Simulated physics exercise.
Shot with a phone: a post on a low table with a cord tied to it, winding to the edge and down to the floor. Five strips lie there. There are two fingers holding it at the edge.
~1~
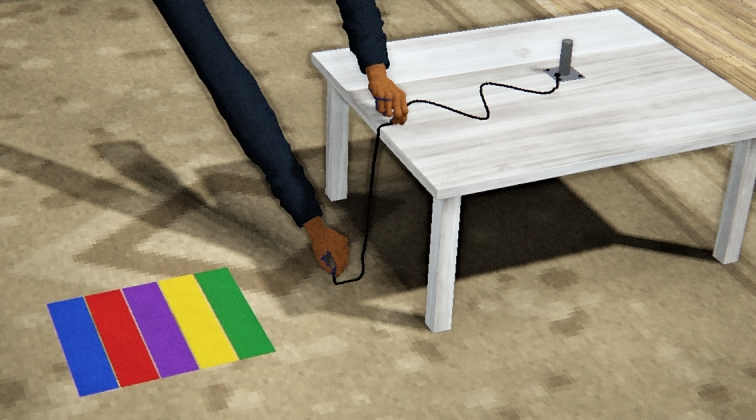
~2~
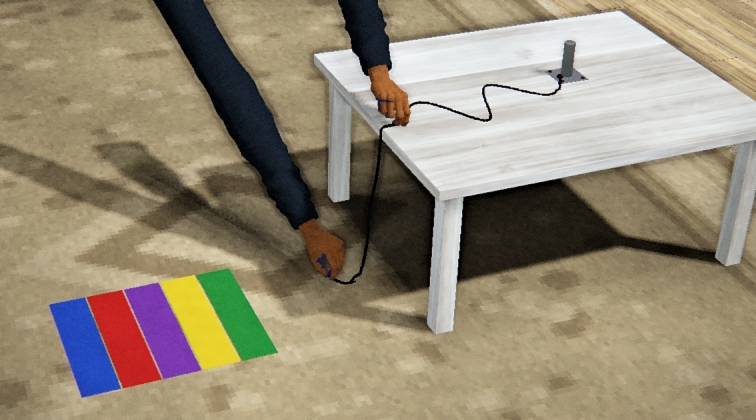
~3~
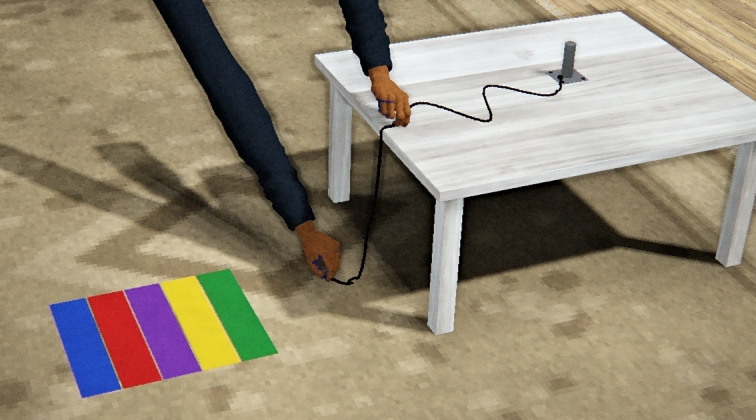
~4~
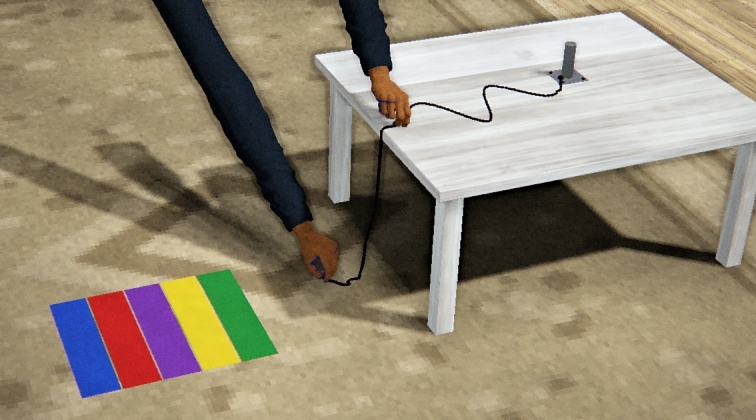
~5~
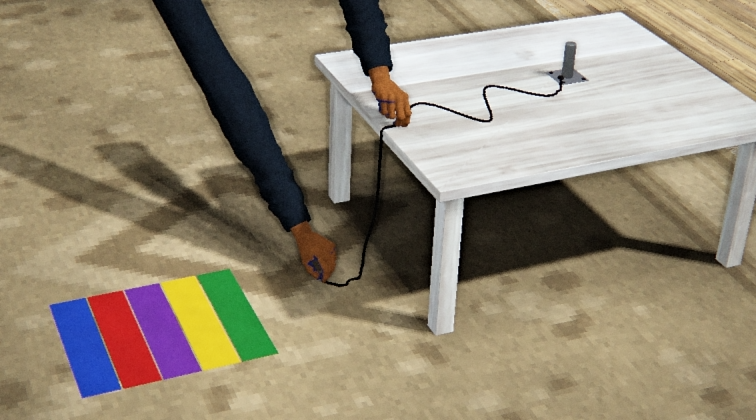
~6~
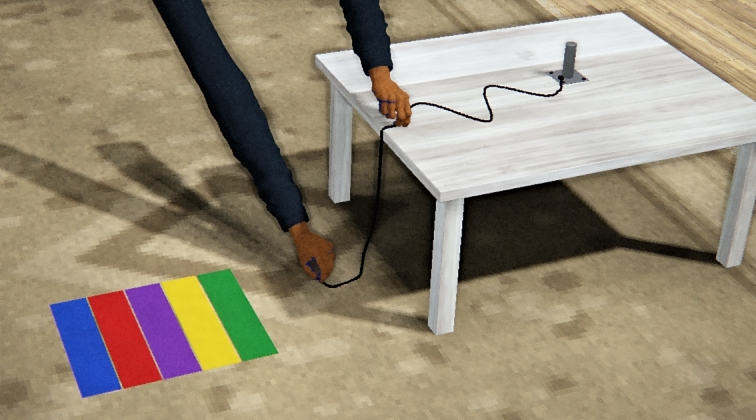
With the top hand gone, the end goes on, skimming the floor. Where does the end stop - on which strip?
On the blue strip.
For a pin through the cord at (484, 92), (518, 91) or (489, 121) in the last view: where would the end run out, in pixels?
They end up at (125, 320), (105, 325) and (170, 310).
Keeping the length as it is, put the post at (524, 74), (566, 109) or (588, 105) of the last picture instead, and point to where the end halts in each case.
You'd find it around (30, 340), then (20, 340), and finally (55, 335).
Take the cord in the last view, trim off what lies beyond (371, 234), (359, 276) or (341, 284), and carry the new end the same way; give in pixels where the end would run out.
Roughly (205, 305), (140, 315), (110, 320).
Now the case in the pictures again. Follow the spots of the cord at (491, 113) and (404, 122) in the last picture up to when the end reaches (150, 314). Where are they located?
Approx. (414, 111); approx. (349, 214).
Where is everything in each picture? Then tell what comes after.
In the first frame, end (334, 273); green (249, 339); yellow (211, 348); purple (173, 357); red (133, 366); blue (93, 375).
In the second frame, end (329, 276); cord through (556, 92) (484, 91) (471, 117) (405, 114) (377, 175) (366, 249).
In the third frame, end (325, 277).
In the fourth frame, end (323, 278); cord through (556, 93) (484, 92) (471, 118) (405, 115) (378, 175) (364, 250).
In the fifth frame, end (321, 278).
In the sixth frame, end (319, 279); cord through (557, 93) (485, 92) (472, 118) (406, 115) (379, 175) (365, 249).
Early on, end near (150, 314); over purple.
Midway, end near (104, 324); over red.
At the end of the slack, end near (74, 330); over blue. The end stops over the blue strip.
